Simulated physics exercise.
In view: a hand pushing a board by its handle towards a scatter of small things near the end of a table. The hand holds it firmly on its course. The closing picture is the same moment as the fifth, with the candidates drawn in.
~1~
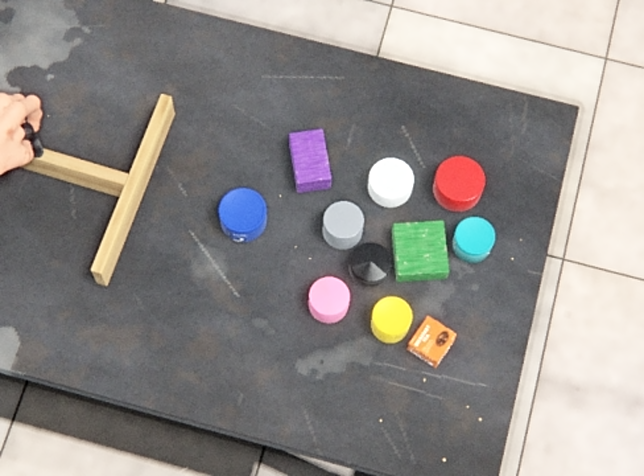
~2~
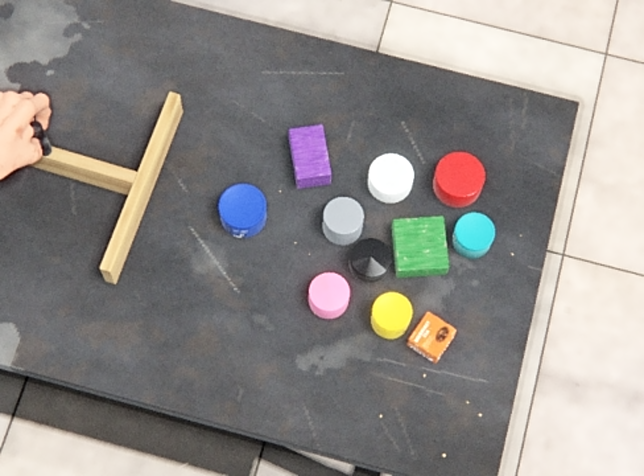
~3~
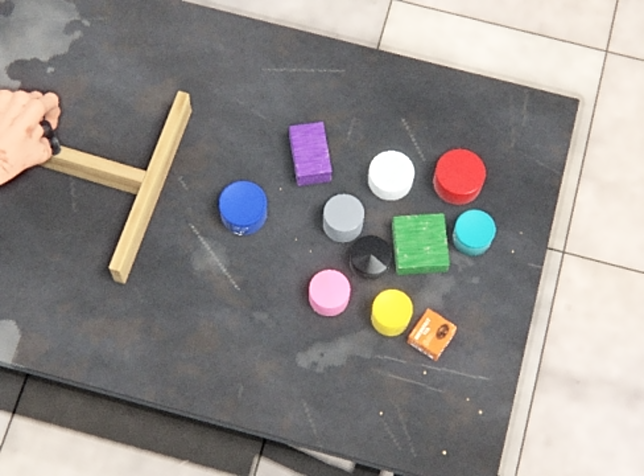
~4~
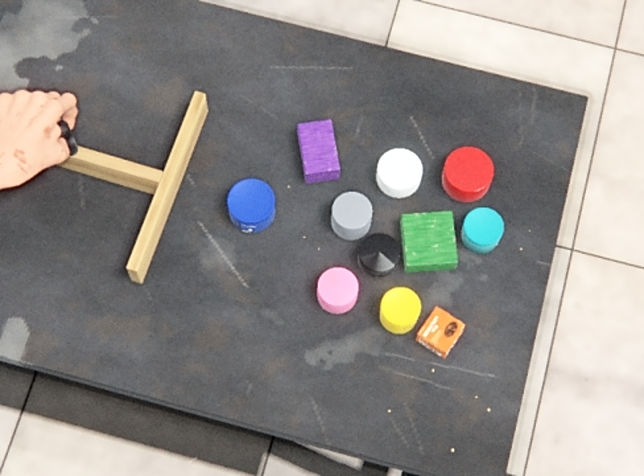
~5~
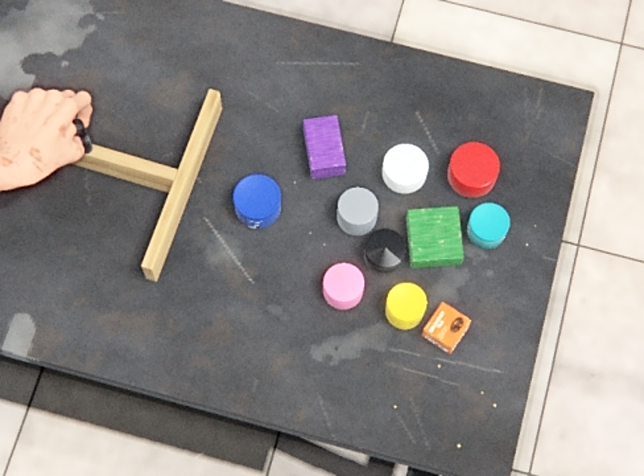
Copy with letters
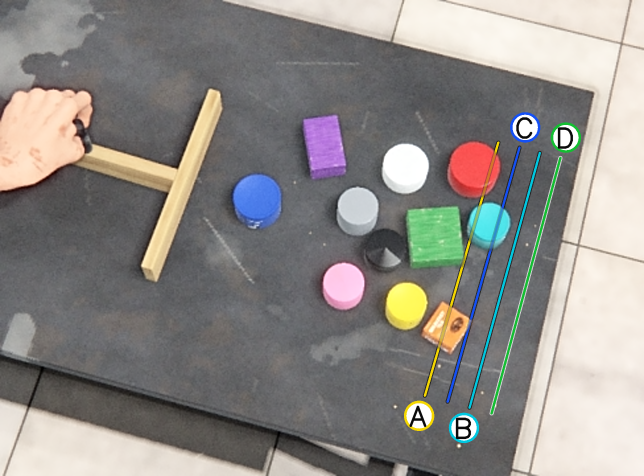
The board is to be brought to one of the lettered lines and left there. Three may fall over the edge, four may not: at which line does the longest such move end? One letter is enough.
Up to line C.
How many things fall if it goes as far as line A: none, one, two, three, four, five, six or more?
By then, one.
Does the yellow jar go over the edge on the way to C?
By then, no.
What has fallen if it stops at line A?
The turquoise tub goes over.
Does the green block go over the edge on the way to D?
Yes.
On the marked copy, A at (463, 264); B at (506, 275); C at (485, 270); D at (527, 281).
With C. Early on, board (289, 204); purple block (336, 150); blue tub (319, 219).
Further on, board (397, 232); turquoise tub (521, 232); red pot (514, 172).
At the end, board (485, 255); turquoise tub over the edge; green block over the edge; two fallen.
As for the rest, A is within the limit but short; B drops six; D drops six.
